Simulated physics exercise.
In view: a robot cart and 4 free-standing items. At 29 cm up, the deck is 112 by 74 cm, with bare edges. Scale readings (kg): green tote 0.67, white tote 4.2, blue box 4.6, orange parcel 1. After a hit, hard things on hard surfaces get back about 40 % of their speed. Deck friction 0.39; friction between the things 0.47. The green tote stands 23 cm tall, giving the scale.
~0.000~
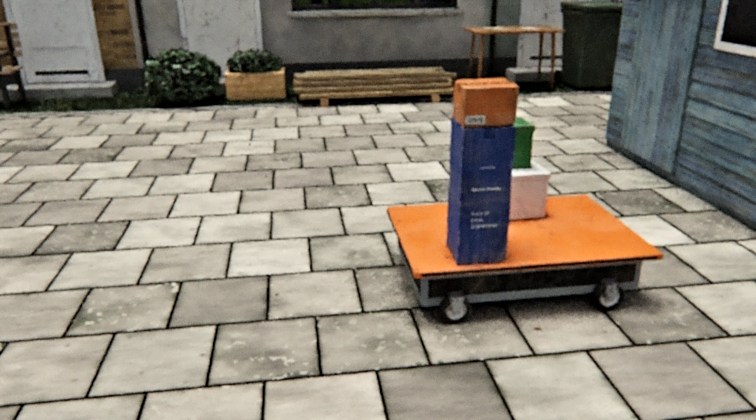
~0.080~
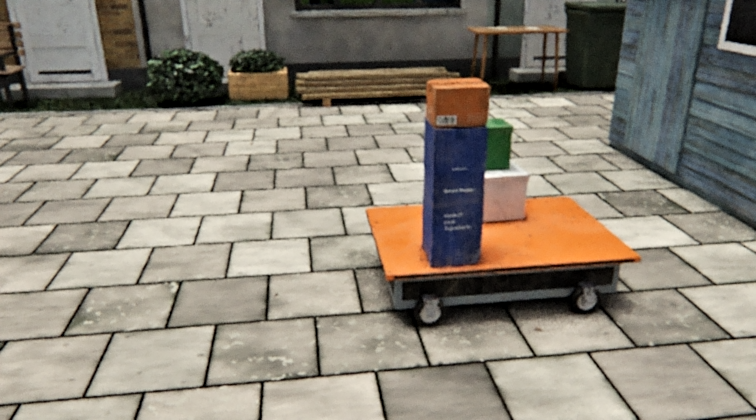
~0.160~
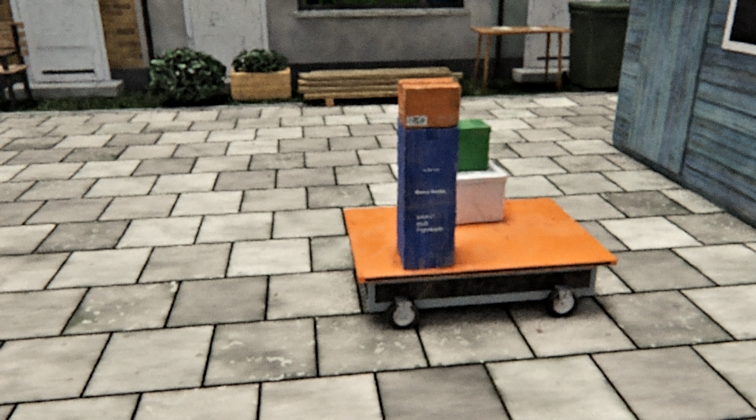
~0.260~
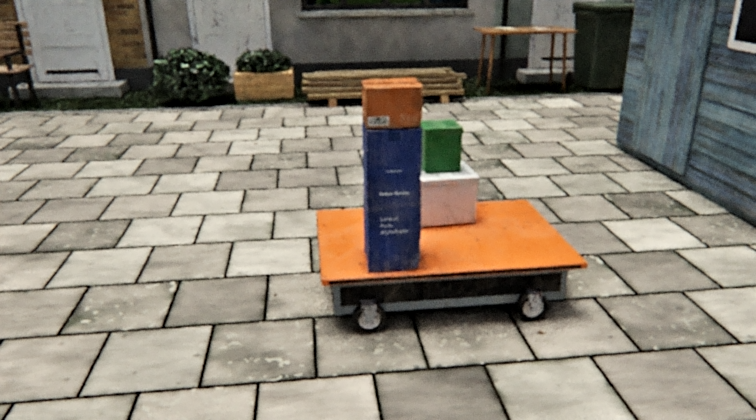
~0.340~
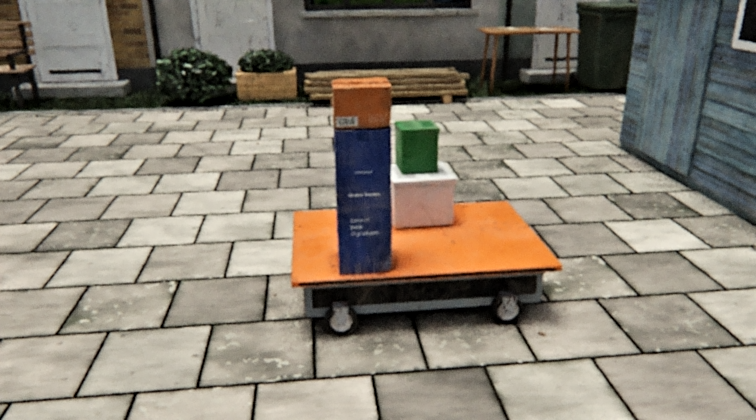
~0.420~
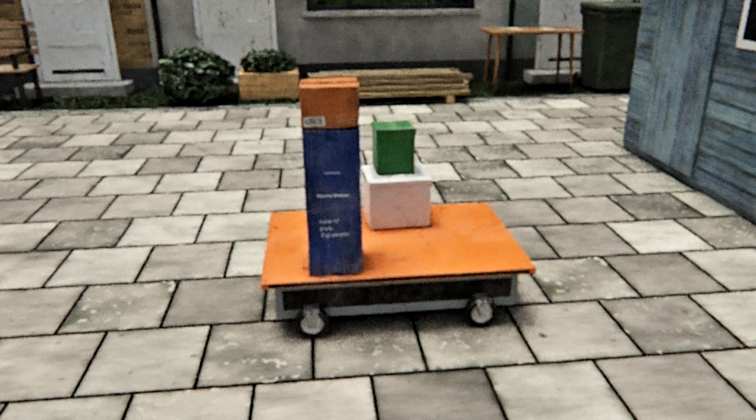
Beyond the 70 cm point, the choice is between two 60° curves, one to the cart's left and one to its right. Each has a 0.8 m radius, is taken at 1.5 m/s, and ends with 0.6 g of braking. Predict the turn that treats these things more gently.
Oh, definitely the right one.
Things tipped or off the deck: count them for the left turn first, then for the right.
With a left turn it's 3; with a right turn it's 2.
Turning left. At 0.92 s, 138 cm covered, turned 38°; green tote moved 8 cm near (207, 178); white tote moved 7 cm near (220, 232); orange parcel 33° off upright.
After 1.32 s, 195 cm covered, turned 60°; green tote and orange parcel now off the deck; white tote moved 11 cm near (89, 308); blue box on its side.
After 1.92 s, 203 cm covered, turned 60°, stopped; blue box now off the deck; white tote moved 14 cm near (46, 335).
In the end (2.3 s), off the deck, green tote, blue box and orange parcel; not toppled but over 10 cm from the start, white tote. At the end, from the last picture's camera, white tote near (46, 335).
Turning right instead, blue box and orange parcel tipped over or off the deck, 2 of 4 in all.
